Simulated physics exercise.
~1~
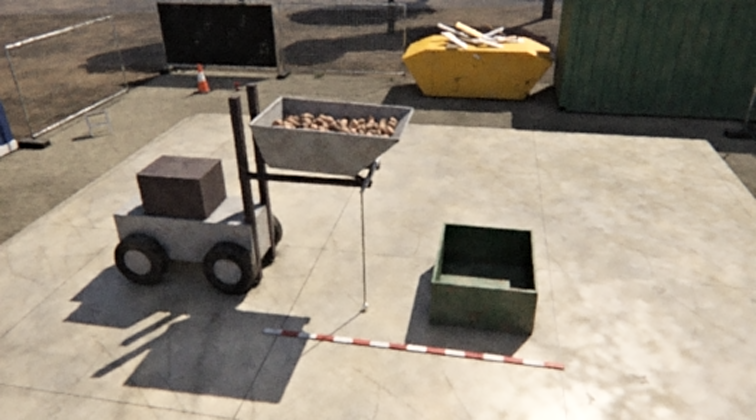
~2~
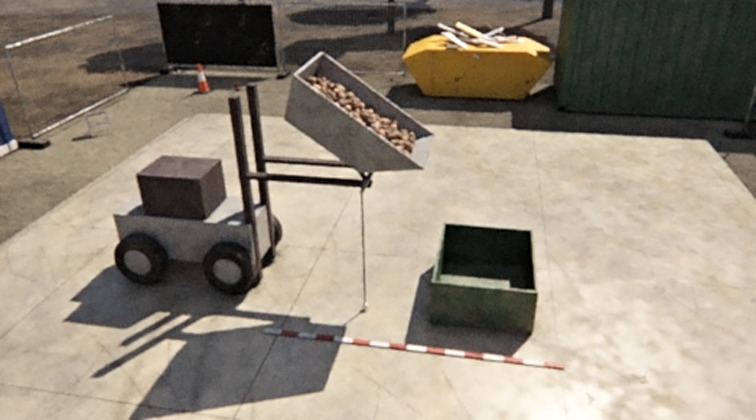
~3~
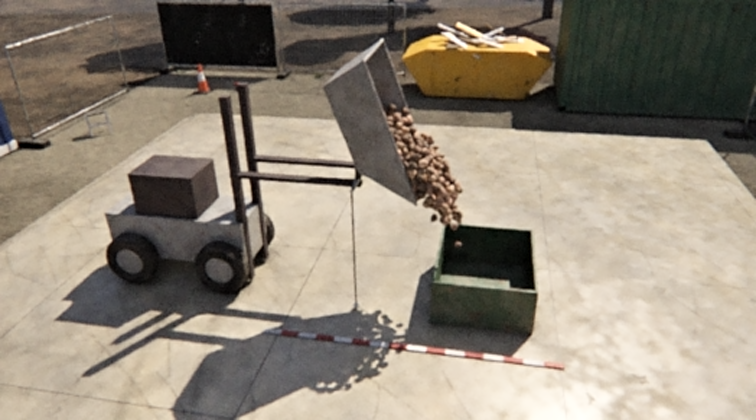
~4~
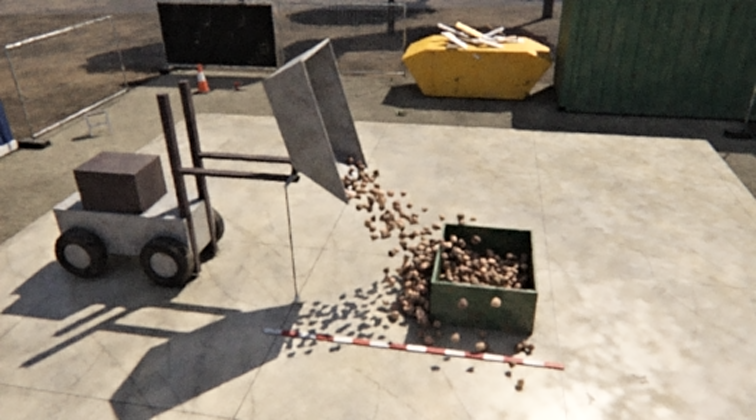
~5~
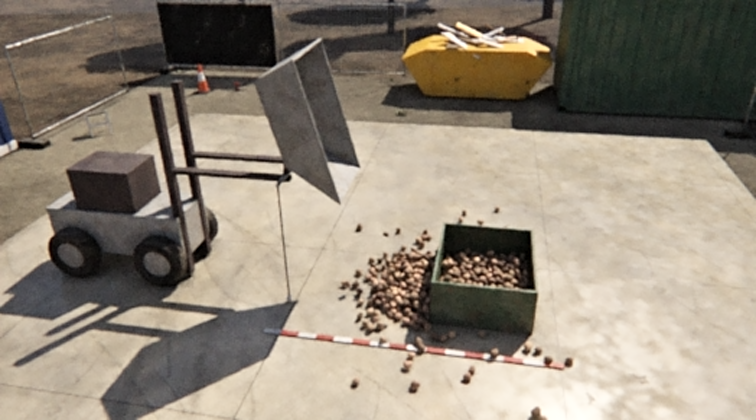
A small forklift tipped its raised grey skip to the right and rolled back to the left as the brown stones poured out, leaving over half of them in the green bin and most of the rest heaped on the concrete just short of it.
